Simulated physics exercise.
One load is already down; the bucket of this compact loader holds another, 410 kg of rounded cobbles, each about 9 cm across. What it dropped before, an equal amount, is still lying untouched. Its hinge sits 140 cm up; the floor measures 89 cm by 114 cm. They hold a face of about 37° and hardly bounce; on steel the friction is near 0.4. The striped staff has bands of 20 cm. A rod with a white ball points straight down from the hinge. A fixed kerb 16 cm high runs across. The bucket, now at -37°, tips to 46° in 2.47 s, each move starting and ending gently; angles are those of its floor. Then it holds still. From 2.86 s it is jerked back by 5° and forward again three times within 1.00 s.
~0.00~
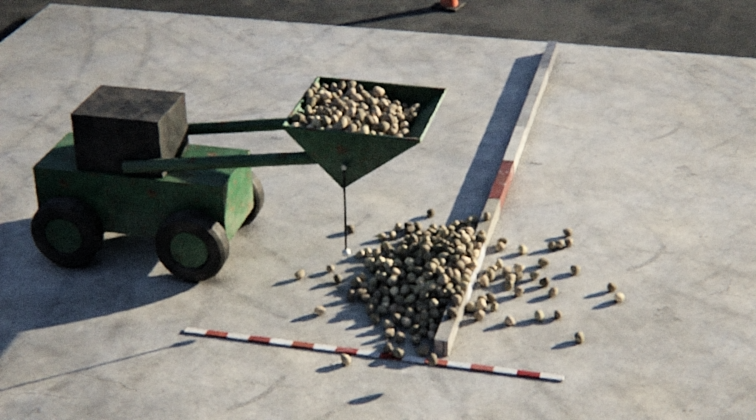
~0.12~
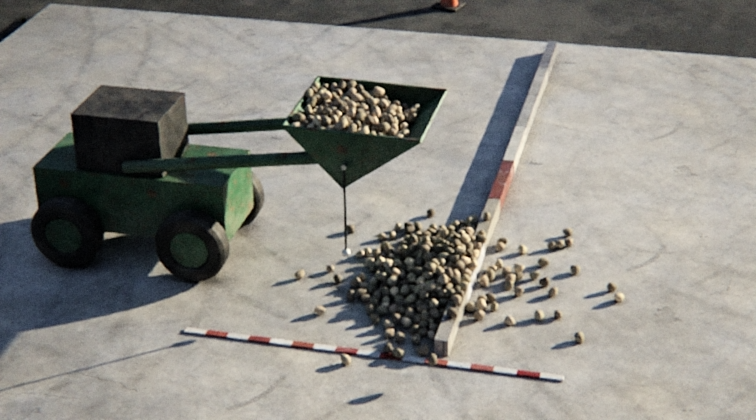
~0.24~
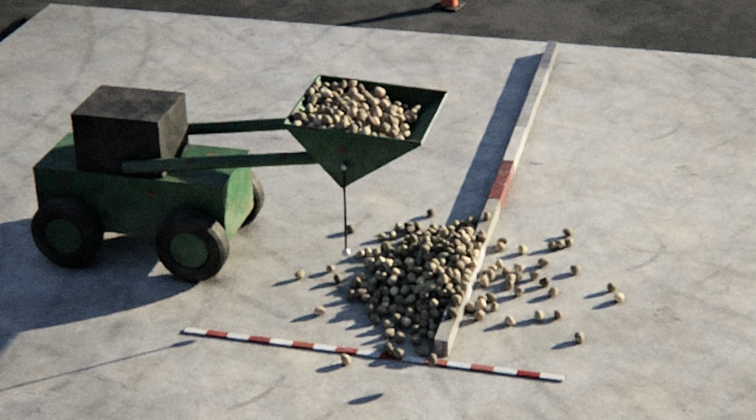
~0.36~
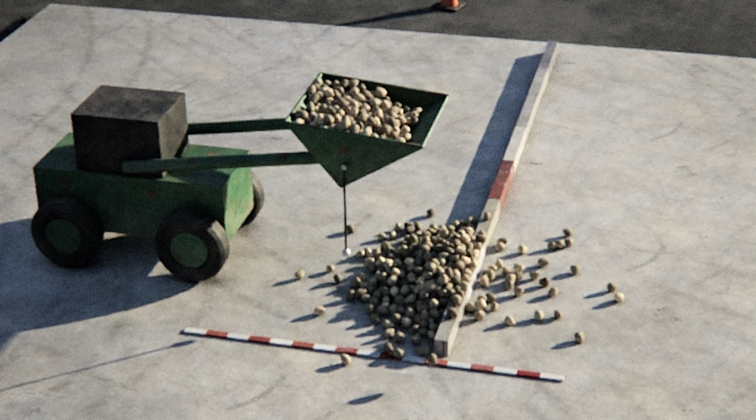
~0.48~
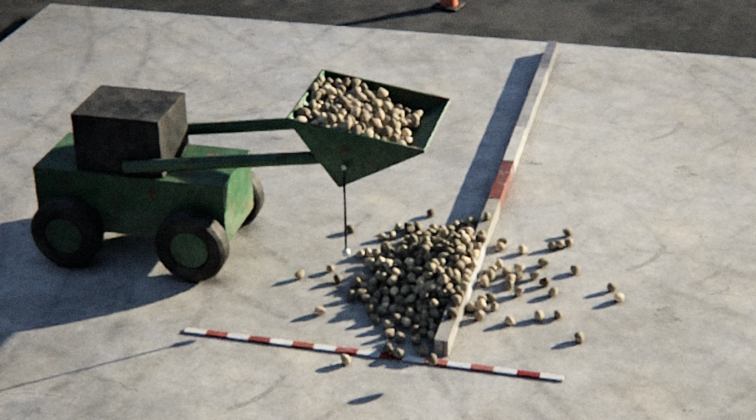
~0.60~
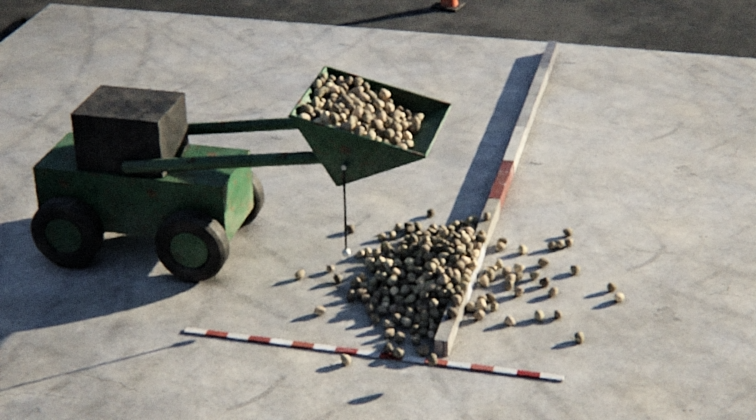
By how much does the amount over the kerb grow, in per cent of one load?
Roughly 39 per cent of a load more.
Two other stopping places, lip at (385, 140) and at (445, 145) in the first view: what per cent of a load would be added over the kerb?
First some 5, then 75 per cent.
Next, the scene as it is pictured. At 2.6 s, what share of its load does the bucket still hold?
Roughly 0 per cent is still inside.
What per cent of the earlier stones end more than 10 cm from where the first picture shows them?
Roughly 20 per cent of them.
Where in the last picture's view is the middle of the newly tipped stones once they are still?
Near (449, 266).
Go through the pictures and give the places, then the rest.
In the first frame, lip at (420, 141), floor tilted -37°, highest stones at (325, 94). The earlier load is highest near (450, 252), 30 cm above ground level, 92 % on this side of the kerb, 9 % over the kerb.
In the second frame, lip at (421, 142), floor tilted -36°, highest stones at (325, 94); the stones move at 0.0 m/s on average.
In the third frame, lip at (422, 144), floor tilted -35°, highest stones at (322, 93); the stones move at 0.1 m/s on average.
In the fourth frame, the bucket is at -32°, its lip at (423, 147); the top of the load is at (323, 91); the stones move at 0.1 m/s on average.
In the fifth frame, lip at (424, 152), floor tilted -29°, highest stones at (322, 88); the stones move at 0.1 m/s on average.
In the sixth frame, the bucket is at -25°, its lip at (426, 157); the top of the load is at (324, 86); the stones move at 0.2 m/s on average.
After 1.9 s the floor is at 33°; in per cent of one load, 79 in the bucket, 112 on this side of the kerb, 9 over the kerb; the foremost stones are at (579, 283).
After 2.6 s the floor is at 46°; in per cent of one load, 0 in the bucket, 164 on this side of the kerb, 36 over the kerb; the foremost stones are at (580, 292).
After 4.3 s the floor is at 46°; in per cent of one load, 0 in the bucket, 152 on this side of the kerb, 48 over the kerb; the foremost stones are at (606, 296).
After 7.0 s the floor is at 46°; in per cent of one load, 0 in the bucket, 153 on this side of the kerb, 48 over the kerb; the foremost stones are at (606, 296). Net gain over the kerb, 39.
